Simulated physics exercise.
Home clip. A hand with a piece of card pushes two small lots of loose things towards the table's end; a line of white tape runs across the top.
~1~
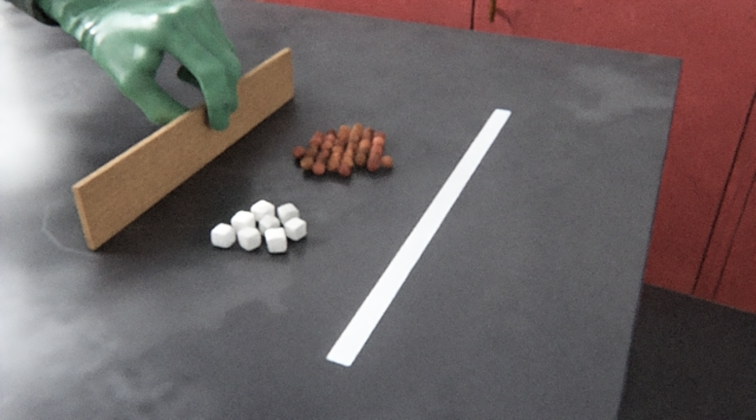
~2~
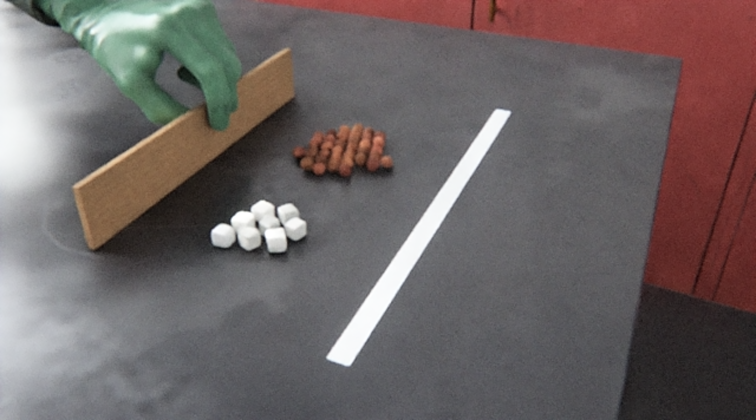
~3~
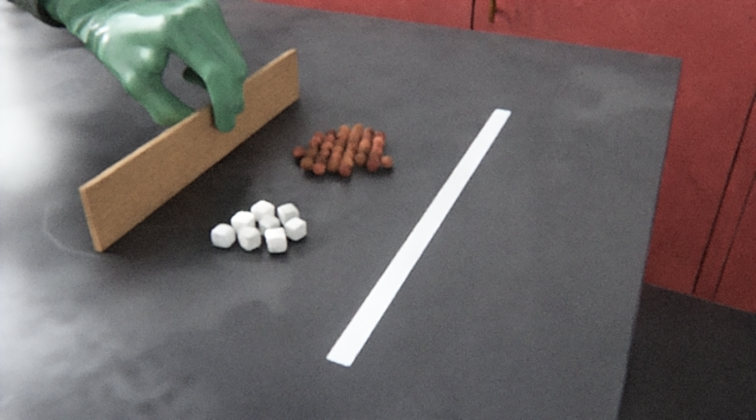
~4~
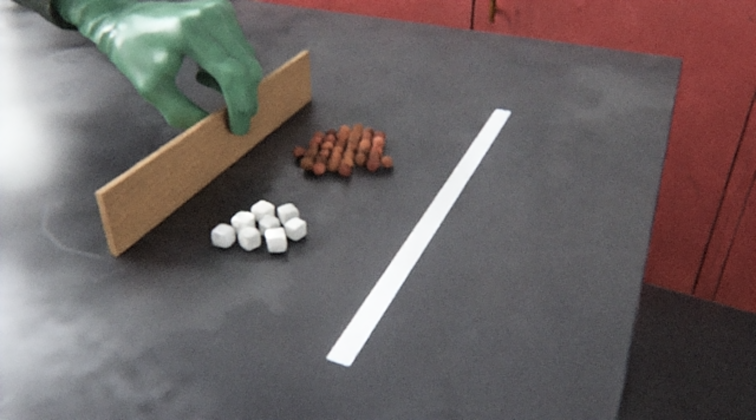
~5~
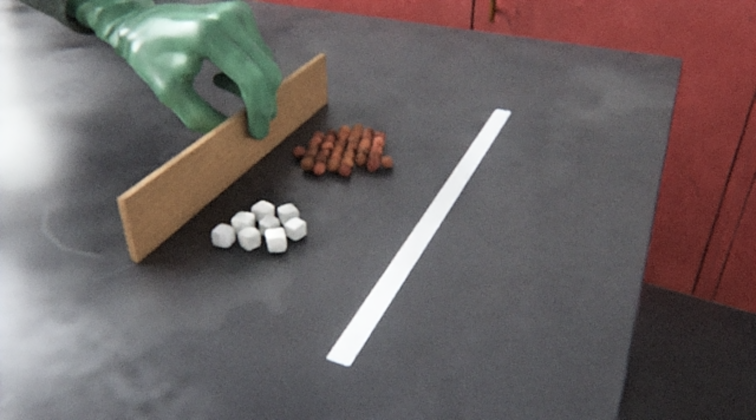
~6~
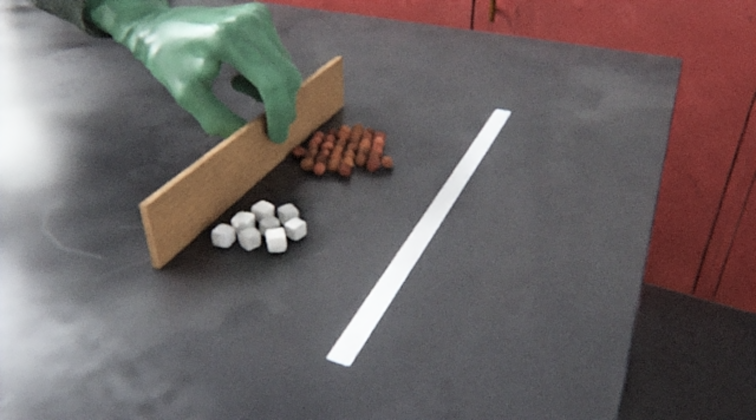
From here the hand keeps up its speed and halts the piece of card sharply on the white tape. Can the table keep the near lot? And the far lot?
The near lot will not lose anything to the drop, the far lot will not lose anything to the drop.
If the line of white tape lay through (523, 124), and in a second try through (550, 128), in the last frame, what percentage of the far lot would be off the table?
First stop: 0 % off the table; second stop: 0 %.
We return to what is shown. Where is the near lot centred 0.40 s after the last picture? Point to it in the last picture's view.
Centre, estimated: (332, 243).
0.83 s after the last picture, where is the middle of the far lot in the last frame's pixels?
I'd point at about (490, 185).
Then, 0.40 s on from there, piece of card still moving, near (355, 134); near lot all on the table, its front near (356, 235); far lot all on the table, its front near (445, 183).
Then, 0.83 s on from there, piece of card stopped at the white tape; near lot all on the table, its front near (453, 280); far lot all on the table, its front near (530, 201).
In the end, piece of card stopped at the white tape; near lot all on the table, its front near (453, 280); far lot all on the table, its front near (531, 201).
